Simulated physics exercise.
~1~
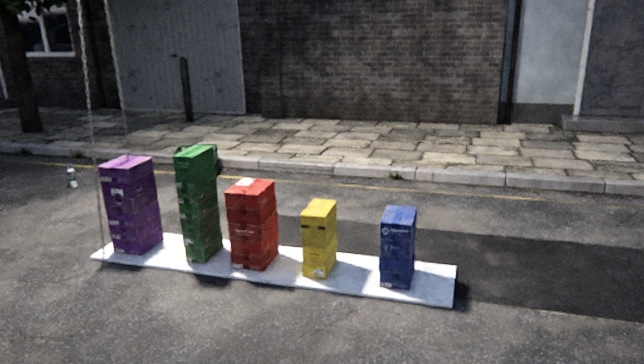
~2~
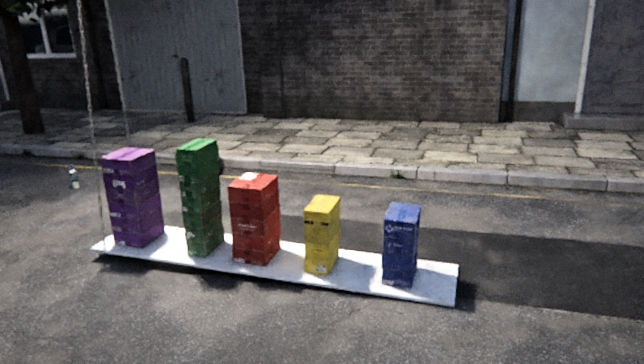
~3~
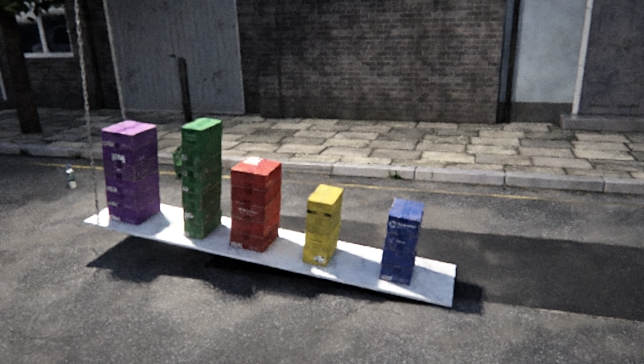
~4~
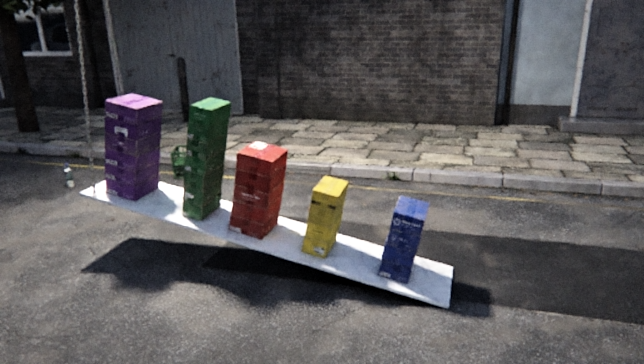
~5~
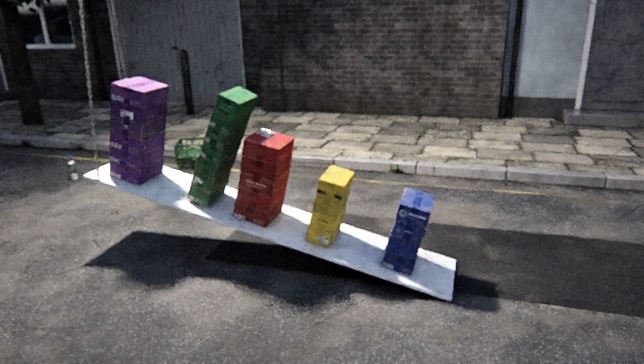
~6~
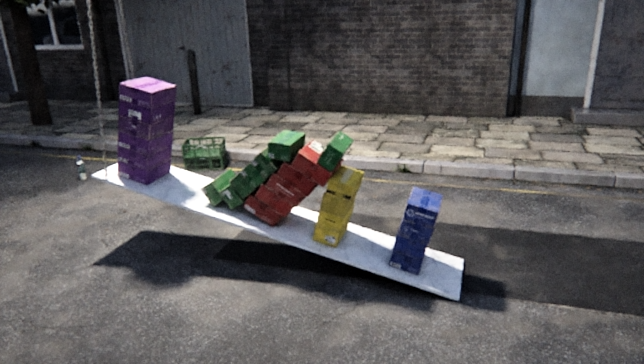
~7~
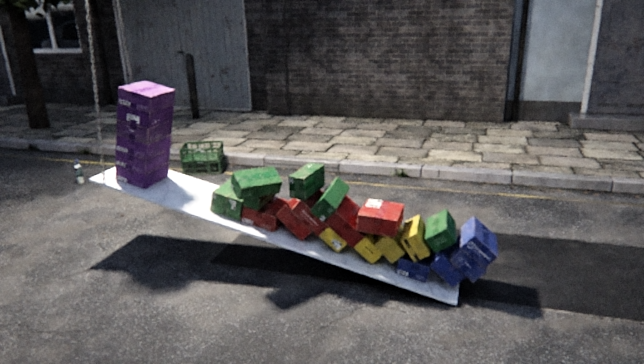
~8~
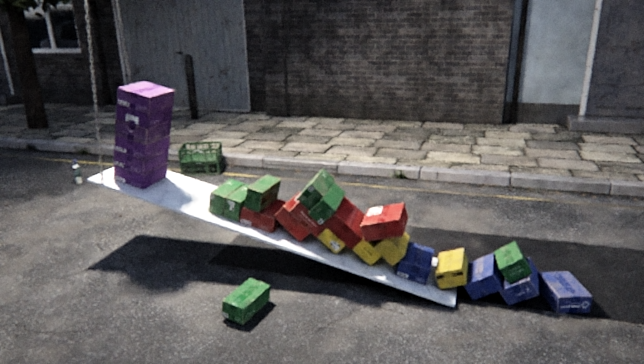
White plank tilting up at the left on a street, green stack collapsing into red, yellow and blue, purple left standing.
